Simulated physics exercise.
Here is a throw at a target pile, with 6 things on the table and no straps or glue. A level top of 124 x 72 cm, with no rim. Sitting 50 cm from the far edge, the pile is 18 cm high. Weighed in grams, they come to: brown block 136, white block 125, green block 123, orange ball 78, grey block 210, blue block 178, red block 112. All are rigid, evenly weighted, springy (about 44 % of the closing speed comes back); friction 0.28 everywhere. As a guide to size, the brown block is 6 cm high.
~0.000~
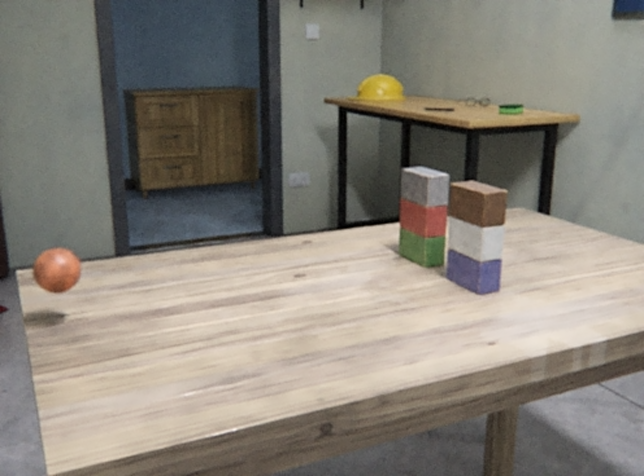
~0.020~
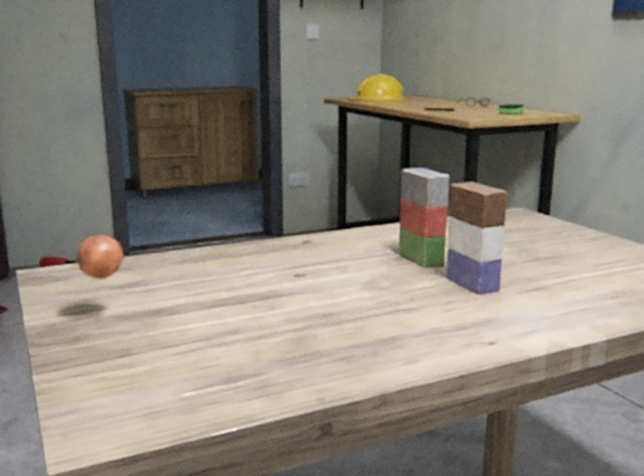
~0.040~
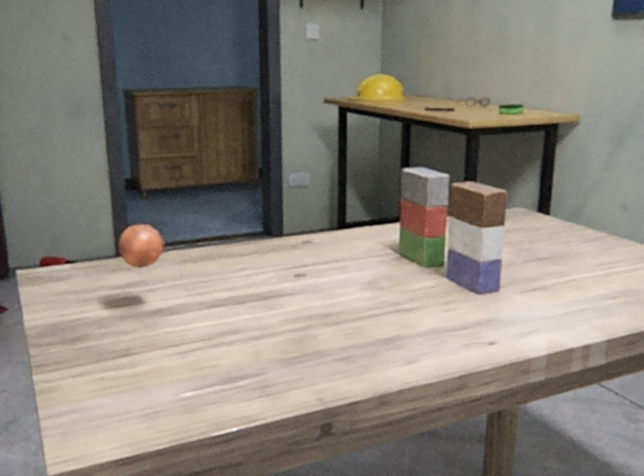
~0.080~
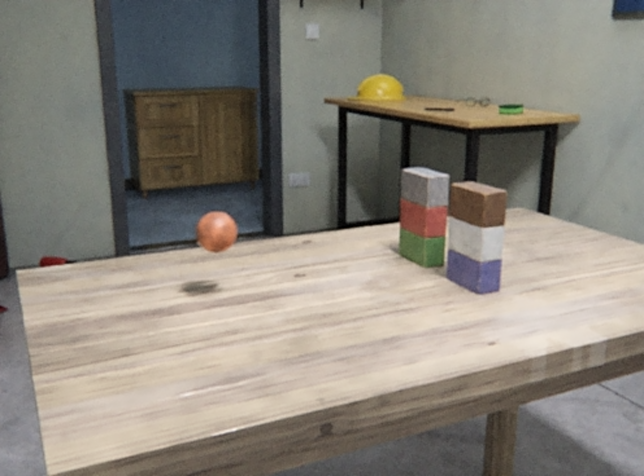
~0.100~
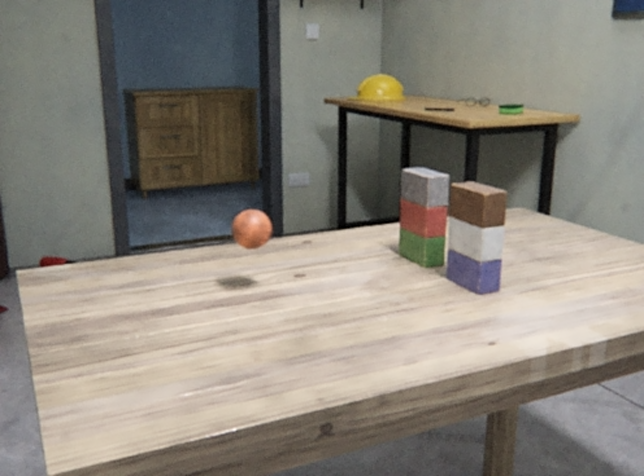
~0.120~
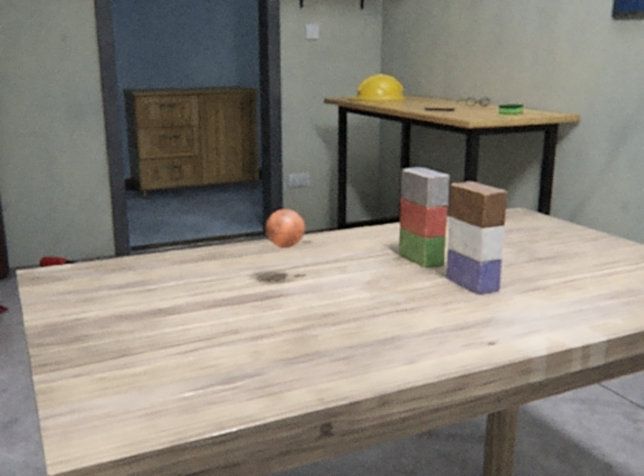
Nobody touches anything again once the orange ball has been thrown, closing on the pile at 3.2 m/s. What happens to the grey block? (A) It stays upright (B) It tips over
B.
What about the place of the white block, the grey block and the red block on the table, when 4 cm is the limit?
Note: White block is left in place. Grey block departs its position. Red block departs its position.
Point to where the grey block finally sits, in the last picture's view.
Around (403, 243).
After 0.32 s, orange ball near (395, 245); grey block 22° off upright near (426, 207); red block 22° off upright; green block moved 17 cm.
After 0.42 s, orange ball near (394, 244); grey block 3° off upright near (423, 218); green block moved 27 cm; red block moved 8 cm.
After 0.62 s, orange ball near (380, 245); grey block 66° off upright near (414, 235); green block moved 40 cm; red block moved 9 cm.
In the end (1.3 s), toppled on the table, grey block; not toppled but over 4 cm from the start, green block and red block; the other 3 under 4 cm from the start. At the end, from the last picture's camera, grey block near (403, 243).
